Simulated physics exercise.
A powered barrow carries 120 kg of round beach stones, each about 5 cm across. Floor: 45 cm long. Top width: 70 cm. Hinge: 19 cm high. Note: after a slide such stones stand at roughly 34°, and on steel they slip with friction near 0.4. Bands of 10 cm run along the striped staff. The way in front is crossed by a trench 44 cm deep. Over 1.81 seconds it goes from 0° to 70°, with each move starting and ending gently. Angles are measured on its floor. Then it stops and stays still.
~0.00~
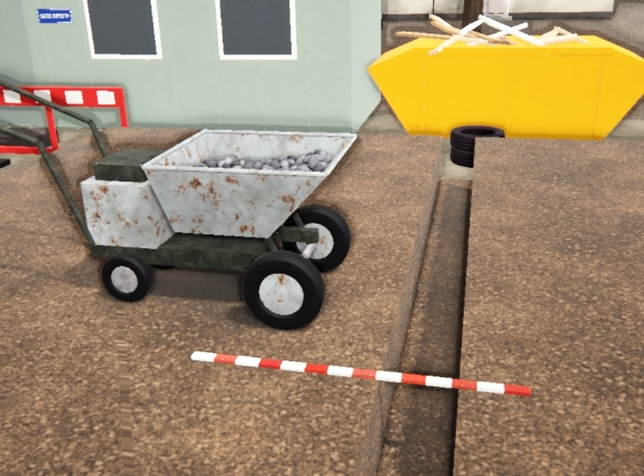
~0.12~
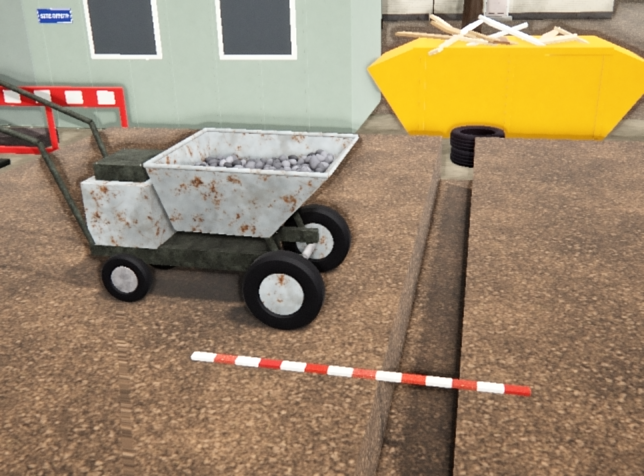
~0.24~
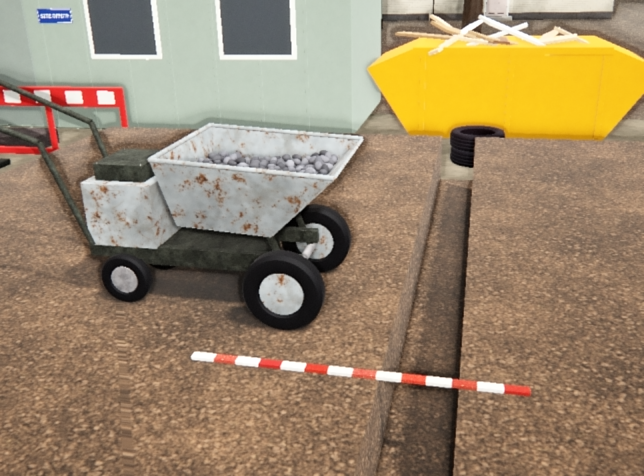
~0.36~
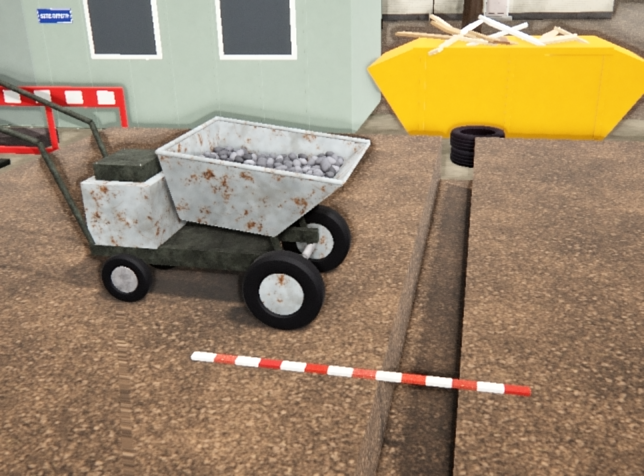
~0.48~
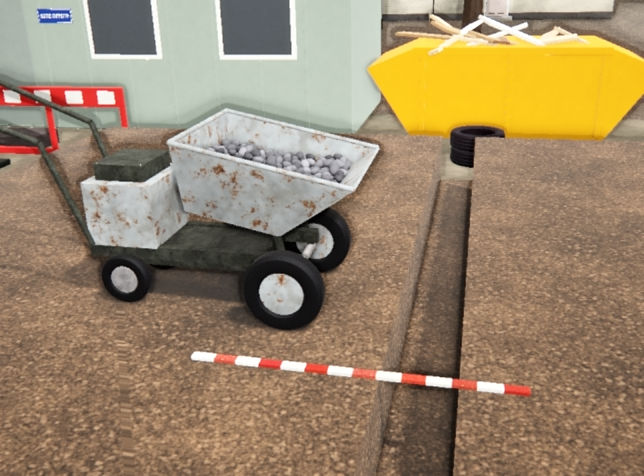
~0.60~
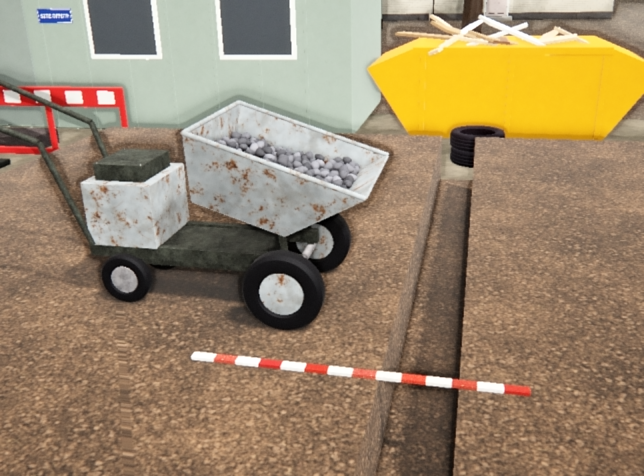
A small rusty dumper slowly tilts its tray of grey stones forward to the right.
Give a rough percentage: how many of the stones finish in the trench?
58 %.
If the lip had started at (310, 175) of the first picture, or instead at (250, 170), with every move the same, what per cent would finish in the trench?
From the first spot near 80, from the second near 80 per cent.
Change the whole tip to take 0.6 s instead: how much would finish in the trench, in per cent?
That works out at about 35 in a hundred.
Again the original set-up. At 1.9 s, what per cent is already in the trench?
Around 30 per cent of it.
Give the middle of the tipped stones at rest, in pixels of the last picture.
Their middle ends up near (453, 366).
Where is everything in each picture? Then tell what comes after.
In the first picture, the tray is at 0°, its lip at (326, 175); the top of the load is at (296, 162).
In the second picture, the tray is at 1°, its lip at (328, 176); the top of the load is at (287, 162); the stones move at 0.1 m/s on average.
In the third picture, the tray is at 3°, its lip at (334, 179); the top of the load is at (266, 162); the stones move at 0.2 m/s on average.
In the fourth picture, lip at (343, 183), floor tilted 7°, highest stones at (235, 157); the stones move at 0.3 m/s on average.
In the fifth picture, the tray is at 12°, its lip at (353, 190); the top of the load is at (228, 150); the stones move at 0.4 m/s on average.
In the sixth picture, the tray is at 18°, its lip at (365, 199); the top of the load is at (239, 144); the stones move at 0.4 m/s on average.
After 1.4 s the floor is at 59°; 100 % in the tray; the foremost stones are at (427, 250).
After 1.9 s the floor is at 70°; 38 % in the tray, 31 % in the trench, 31 % past the trench; the foremost stones are at (575, 326).
After 2.3 s the floor is at 70°; 10 % in the tray, 48 % in the trench, 42 % past the trench; the foremost stones are past the picture's edge.
After 4.2 s the floor is at 70°; 0 % in the tray, 58 % in the trench, 42 % past the trench; the foremost stones are past the picture's edge.
